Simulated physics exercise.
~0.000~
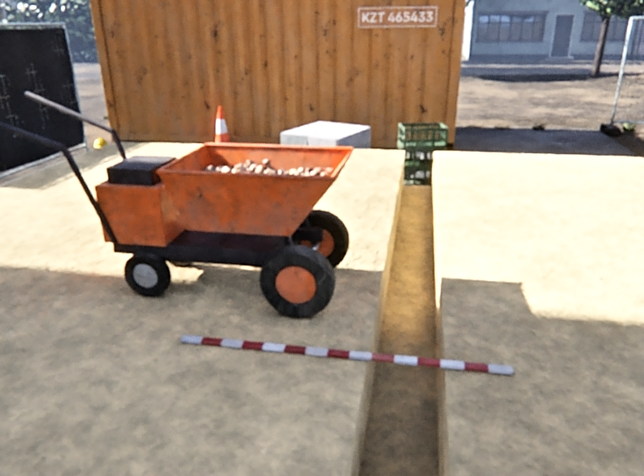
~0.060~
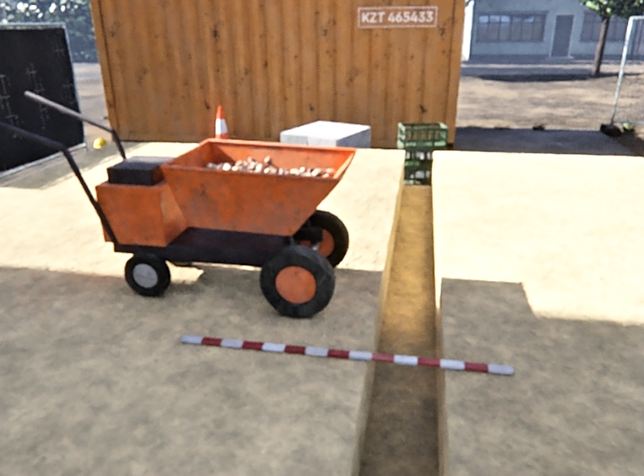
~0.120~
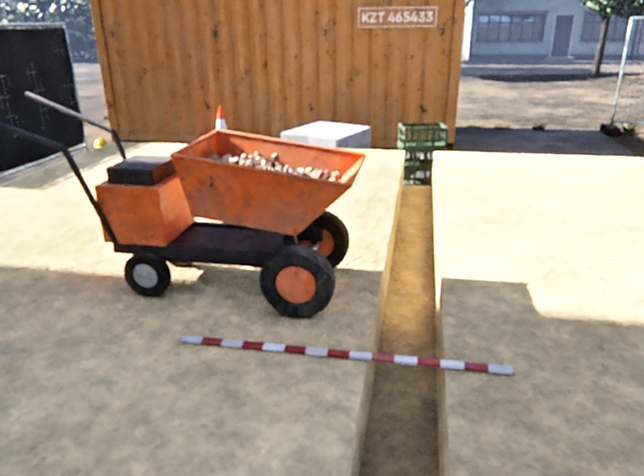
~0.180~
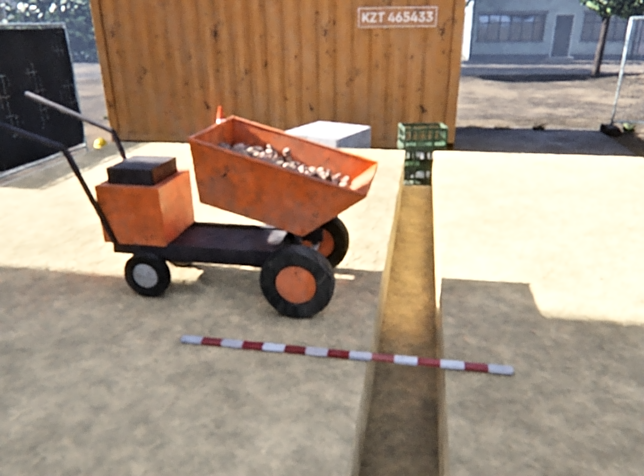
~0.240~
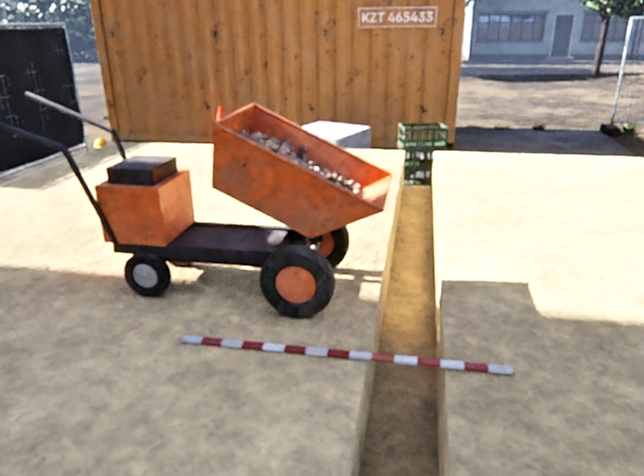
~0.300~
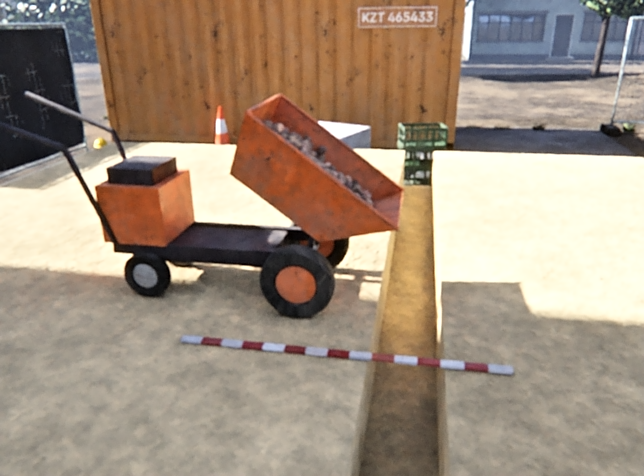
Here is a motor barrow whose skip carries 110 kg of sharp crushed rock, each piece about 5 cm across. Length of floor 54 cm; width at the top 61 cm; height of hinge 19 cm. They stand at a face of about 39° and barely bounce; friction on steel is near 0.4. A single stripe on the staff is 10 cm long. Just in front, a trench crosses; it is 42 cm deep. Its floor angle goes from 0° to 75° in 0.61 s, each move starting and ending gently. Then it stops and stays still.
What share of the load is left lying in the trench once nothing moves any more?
About 43 per cent.
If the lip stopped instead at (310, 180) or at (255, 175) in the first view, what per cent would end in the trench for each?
First place roughly 70%, second roughly 70%.
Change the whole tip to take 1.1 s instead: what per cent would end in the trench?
Expected share: Around 65%.
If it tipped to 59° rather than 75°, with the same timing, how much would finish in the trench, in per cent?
I'd expect around 15 in a hundred.
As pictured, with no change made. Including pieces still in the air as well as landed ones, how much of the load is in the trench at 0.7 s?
Close to 10 per cent at that time.
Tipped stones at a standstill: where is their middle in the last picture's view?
Their middle lands near (458, 300).
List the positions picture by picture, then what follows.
In the first frame, the skip is at 0°, its lip at (336, 179); the top of the load is at (260, 171).
The second frame shows lip at (340, 181), floor tilted 2°, highest stones at (245, 168); the stones move at 0.4 m/s on average.
In the third frame, the skip is at 8°, its lip at (351, 186); the top of the load is at (236, 160); the stones move at 0.9 m/s on average.
The fourth frame shows lip at (367, 196), floor tilted 16°, highest stones at (237, 149); the stones move at 1.3 m/s on average.
In the fifth frame, the skip is at 26°, its lip at (383, 211); the top of the load is at (250, 137); the stones move at 1.5 m/s on average.
The sixth frame shows lip at (398, 229), floor tilted 37°, highest stones at (271, 128); the stones move at 1.6 m/s on average.
After 0.5 s the floor is at 64°; 100 % in the skip; the foremost stones are at (399, 246).
After 0.7 s the floor is at 75°; 76 % in the skip, 8 % in the trench, 16 % past the trench; the foremost stones are at (483, 304).
After 1.1 s the floor is at 75°; 17 % in the skip, 24 % in the trench, 59 % past the trench; the foremost stones are at (636, 305).
After 3.0 s the floor is at 75°; 0 % in the skip, 43 % in the trench, 57 % past the trench; the foremost stones are past the picture's edge.
